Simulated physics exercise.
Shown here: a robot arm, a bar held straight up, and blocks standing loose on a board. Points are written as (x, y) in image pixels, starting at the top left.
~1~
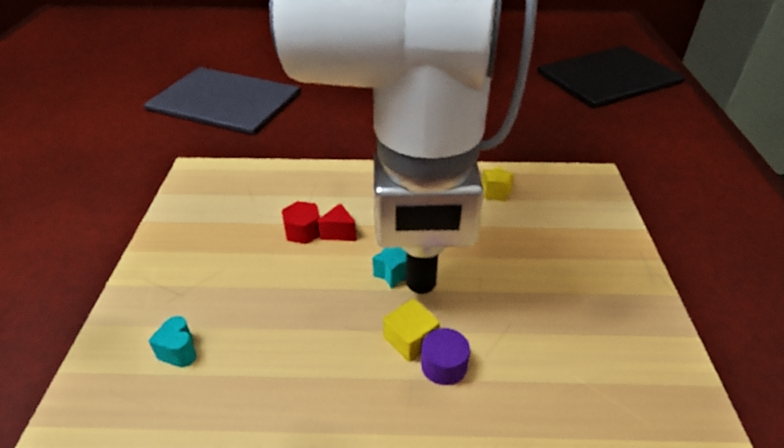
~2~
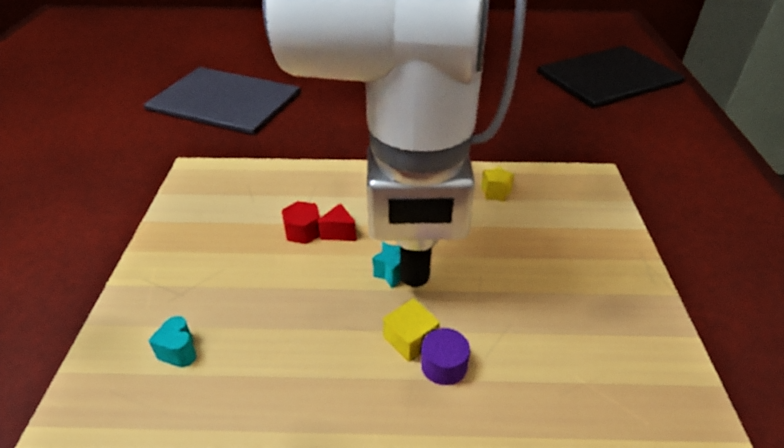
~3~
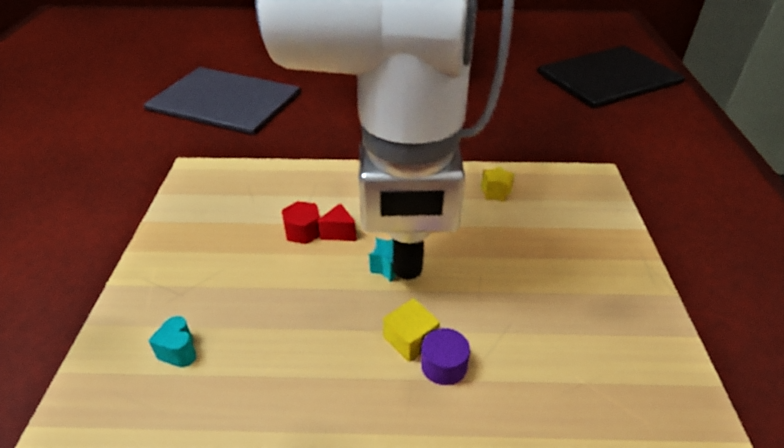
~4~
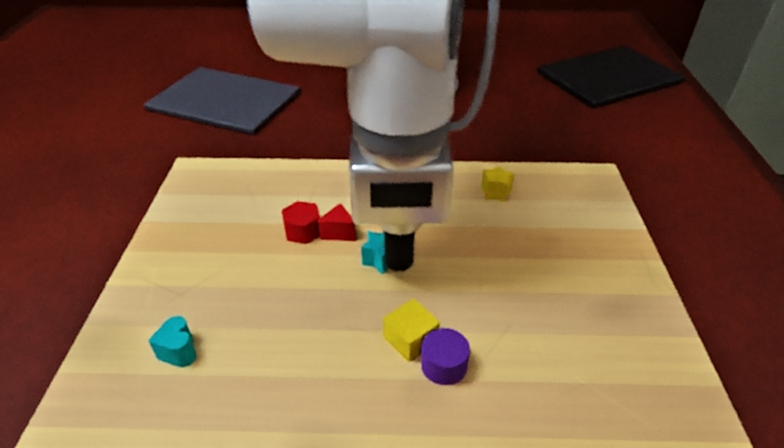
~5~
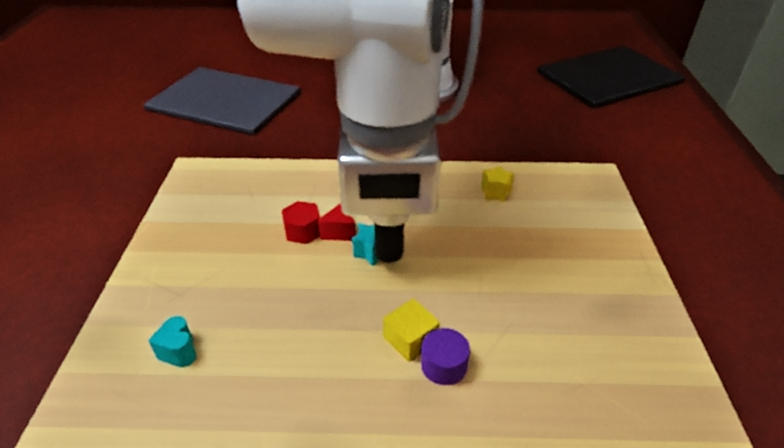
Robot arm with a black upright bar nudging a turquoise star block up and left, close to a red triangular block.
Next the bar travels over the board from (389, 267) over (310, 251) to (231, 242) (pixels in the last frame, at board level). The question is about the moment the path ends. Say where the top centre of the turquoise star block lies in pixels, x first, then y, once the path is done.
In the picture, it is at (355, 222).
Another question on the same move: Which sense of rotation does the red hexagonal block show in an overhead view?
It turns clockwise.
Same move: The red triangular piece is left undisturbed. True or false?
The statement is false.
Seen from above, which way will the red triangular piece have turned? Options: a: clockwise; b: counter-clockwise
b: Counter-clockwise.
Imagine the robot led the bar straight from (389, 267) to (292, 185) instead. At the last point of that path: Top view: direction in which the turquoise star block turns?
My answer: Clockwise.
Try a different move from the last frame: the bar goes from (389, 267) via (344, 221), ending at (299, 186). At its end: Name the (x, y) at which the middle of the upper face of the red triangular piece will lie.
It ends at (287, 184).
On the path given first. One third of the way, bar at (333, 243); red triangular piece at (334, 208), turned 40° anticlockwise; turquoise star block at (355, 222), turned 70° clockwise.
Two thirds of the way, bar at (280, 235); red hexagonal block at (290, 208), turned 50° clockwise; red triangular piece at (334, 208), turned 40° anticlockwise; turquoise star block at (355, 222), turned 70° clockwise.
At the end, bar at (228, 230); red hexagonal block at (290, 207), turned 50° clockwise; red triangular piece at (334, 208), turned 40° anticlockwise; turquoise star block at (355, 222), turned 70° clockwise; yellow square block unmoved.
